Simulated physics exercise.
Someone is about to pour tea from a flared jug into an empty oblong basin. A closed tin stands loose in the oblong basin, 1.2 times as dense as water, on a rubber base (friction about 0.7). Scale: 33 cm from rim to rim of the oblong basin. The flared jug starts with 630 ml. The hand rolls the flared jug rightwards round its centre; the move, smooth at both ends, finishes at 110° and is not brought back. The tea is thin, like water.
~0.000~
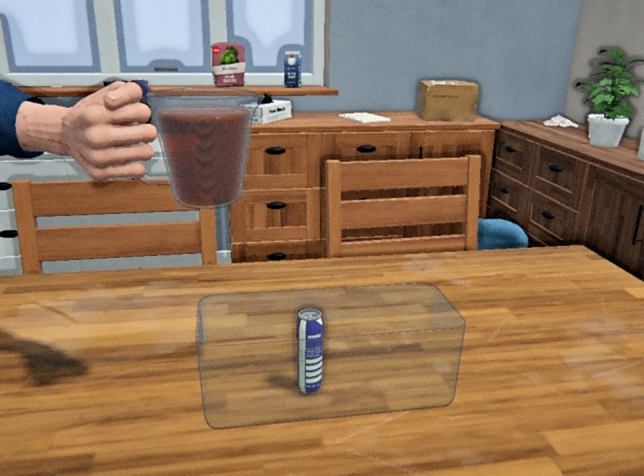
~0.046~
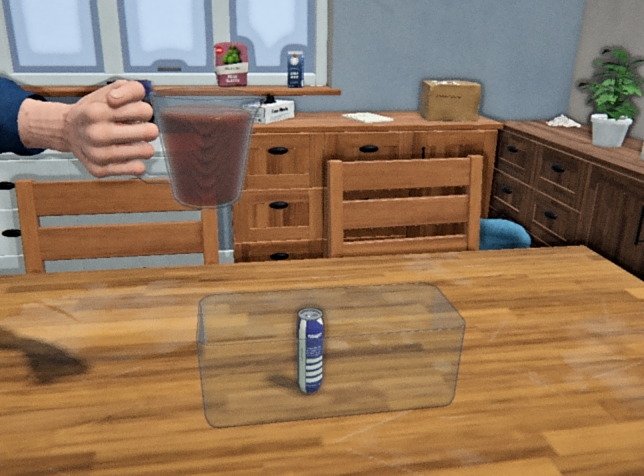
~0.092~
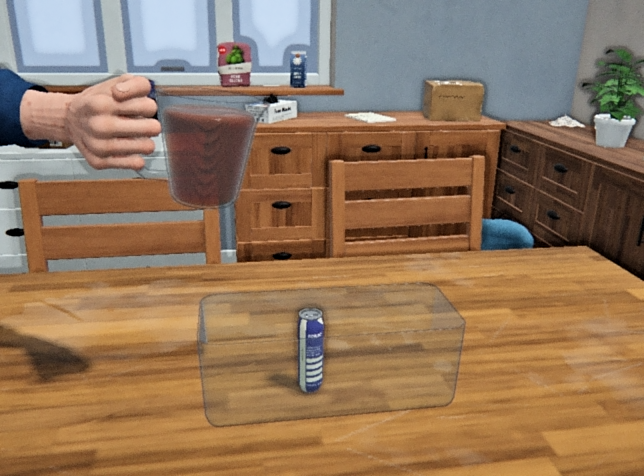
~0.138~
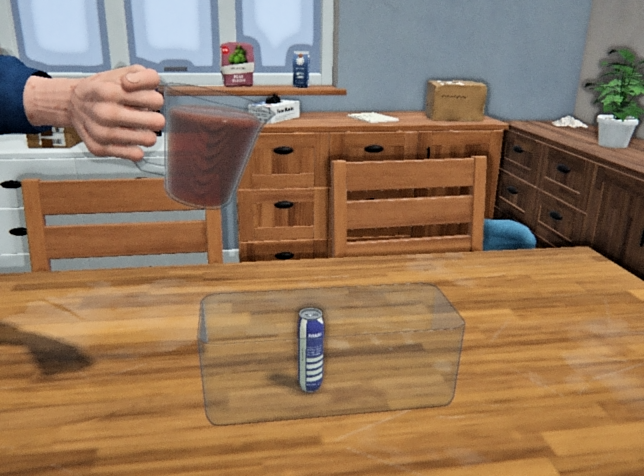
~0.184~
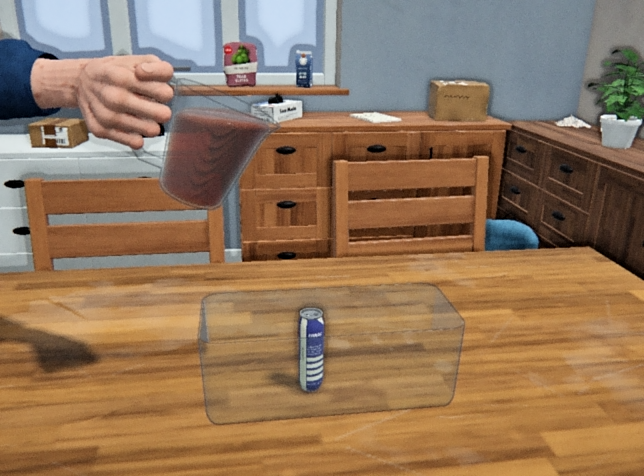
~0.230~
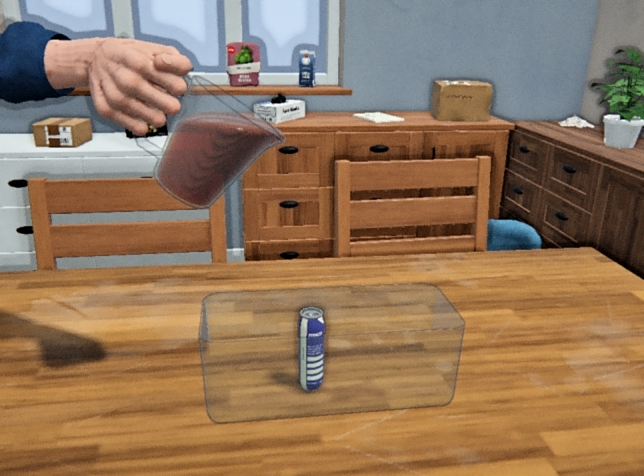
In the video, a hand holds a flared jug of reddish-brown liquid above a wooden table, then smoothly tilts it rightwards until the liquid nears the rim, while a blue tin stands still inside a clear oblong basin below.
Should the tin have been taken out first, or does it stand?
The tin keeps standing.
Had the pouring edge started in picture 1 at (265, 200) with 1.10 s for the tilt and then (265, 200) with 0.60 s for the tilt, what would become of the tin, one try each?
First it goes over; then it remains upright.
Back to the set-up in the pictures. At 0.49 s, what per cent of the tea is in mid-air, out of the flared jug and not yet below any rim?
About 44 per cent.
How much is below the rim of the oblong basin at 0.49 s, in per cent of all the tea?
About 12 per cent.
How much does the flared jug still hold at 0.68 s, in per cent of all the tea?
Near 5 in a hundred.
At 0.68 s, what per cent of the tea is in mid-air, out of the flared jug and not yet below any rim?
Near 24 in a hundred.
Then, 0.49 s in, the tilt is 101° and 43 per cent is still to pour; the tin stands where it began.
Then, 0.68 s in, the tilt is 110° and 5 per cent is still to pour; the tin stands where it began.
Then, 0.88 s in, the tilt is 110° and 0 per cent is still to pour; the tin stands where it began.
Then, 1.10 s in, the tilt is 110° and 0 per cent is still to pour; the tin stands where it began.
Finally, the tin stands where it began.
